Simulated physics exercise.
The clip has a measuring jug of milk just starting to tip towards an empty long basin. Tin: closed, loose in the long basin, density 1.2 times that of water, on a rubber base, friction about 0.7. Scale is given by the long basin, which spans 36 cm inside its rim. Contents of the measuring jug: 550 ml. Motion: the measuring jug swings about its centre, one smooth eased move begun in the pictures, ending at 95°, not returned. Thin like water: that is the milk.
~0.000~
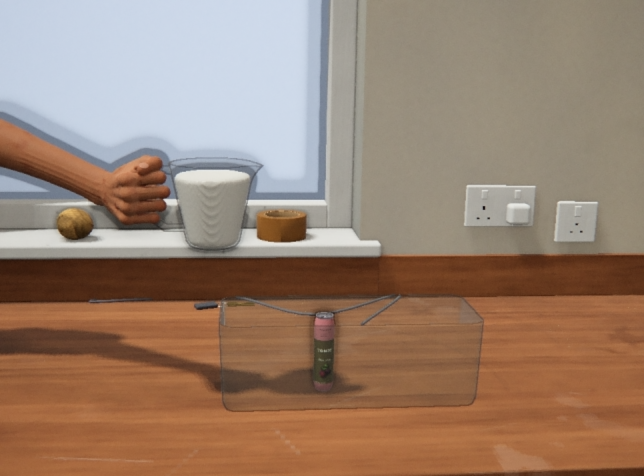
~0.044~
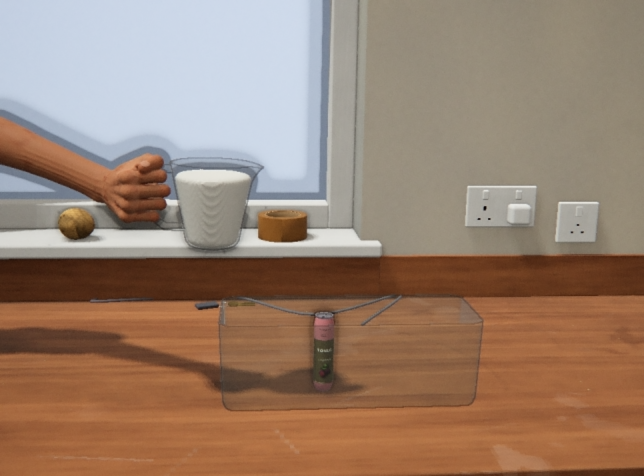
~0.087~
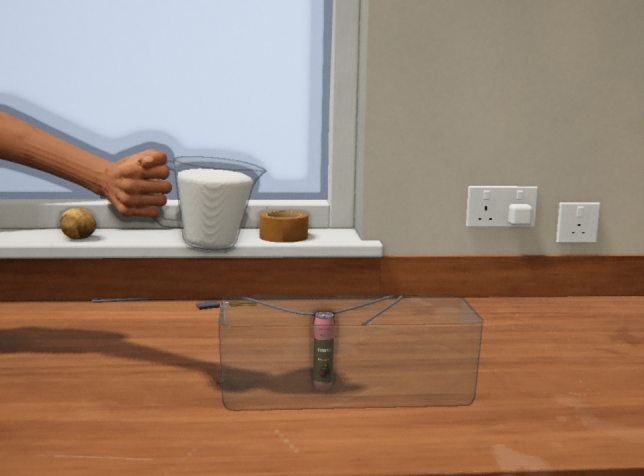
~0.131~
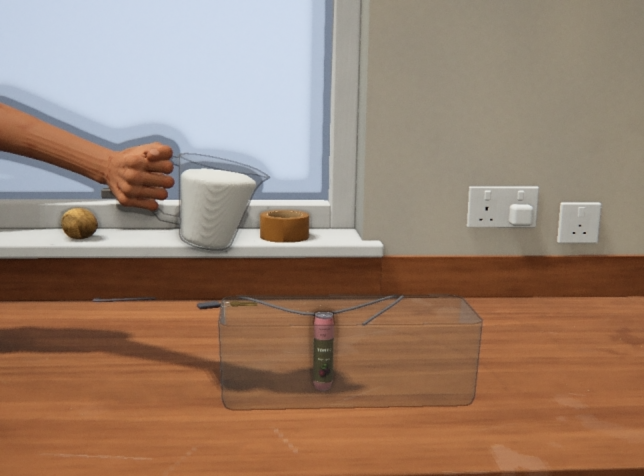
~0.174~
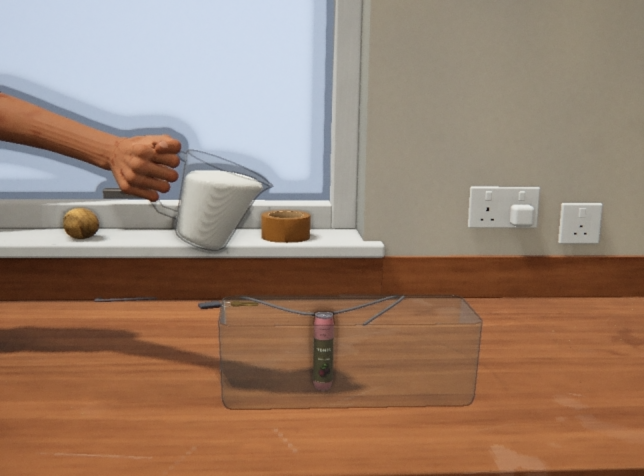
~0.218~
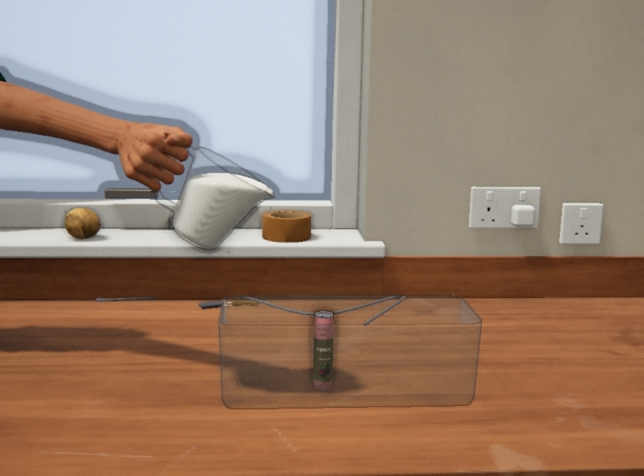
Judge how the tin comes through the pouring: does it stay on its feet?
No, it tips.
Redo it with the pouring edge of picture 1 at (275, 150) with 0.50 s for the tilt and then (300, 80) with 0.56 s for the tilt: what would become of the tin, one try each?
The tin overturns the first time and stays vertical the second time.
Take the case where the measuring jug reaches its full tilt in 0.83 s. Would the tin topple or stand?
In that case the tin overturns.
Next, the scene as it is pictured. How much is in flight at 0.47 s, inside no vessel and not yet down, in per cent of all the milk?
I'd say close to 34 per cent.
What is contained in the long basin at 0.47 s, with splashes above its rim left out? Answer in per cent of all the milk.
Near 16 in a hundred.
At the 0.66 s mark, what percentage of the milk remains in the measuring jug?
14 %.
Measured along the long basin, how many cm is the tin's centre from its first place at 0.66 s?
Measured centre to centre, about 2 cm.
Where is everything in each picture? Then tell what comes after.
The first picture shows tilt 0°; pouring edge (263, 165); surface from (175, 175) to (251, 175); the long basin's rim runs from (221, 313) to (472, 309); the tin's top is at (325, 319).
The second picture shows tilt 1°; pouring edge (264, 166); surface from (175, 175) to (252, 176).
The third picture shows tilt 6°; pouring edge (267, 170); surface from (178, 173) to (253, 178).
The fourth picture shows tilt 12°; pouring edge (270, 176); surface from (182, 172) to (258, 180).
The fifth picture shows tilt 21°; pouring edge (274, 185); surface from (186, 175) to (264, 184).
The sixth picture shows tilt 31°; pouring edge (276, 196); surface from (185, 182) to (272, 188).
After 0.47 s the tilt is 89° and 50 per cent is still to pour; the tin stands where it began.
After 0.66 s the tilt is 95° and 13 per cent is still to pour; the tin stands 2 cm from where it began.
After 0.85 s the tilt is 95° and 2 per cent is still to pour; the tin leans 54°.
After 1.06 s the tilt is 95° and 0 per cent is still to pour; the tin lies on its side.
In the end the tin lies on its side.
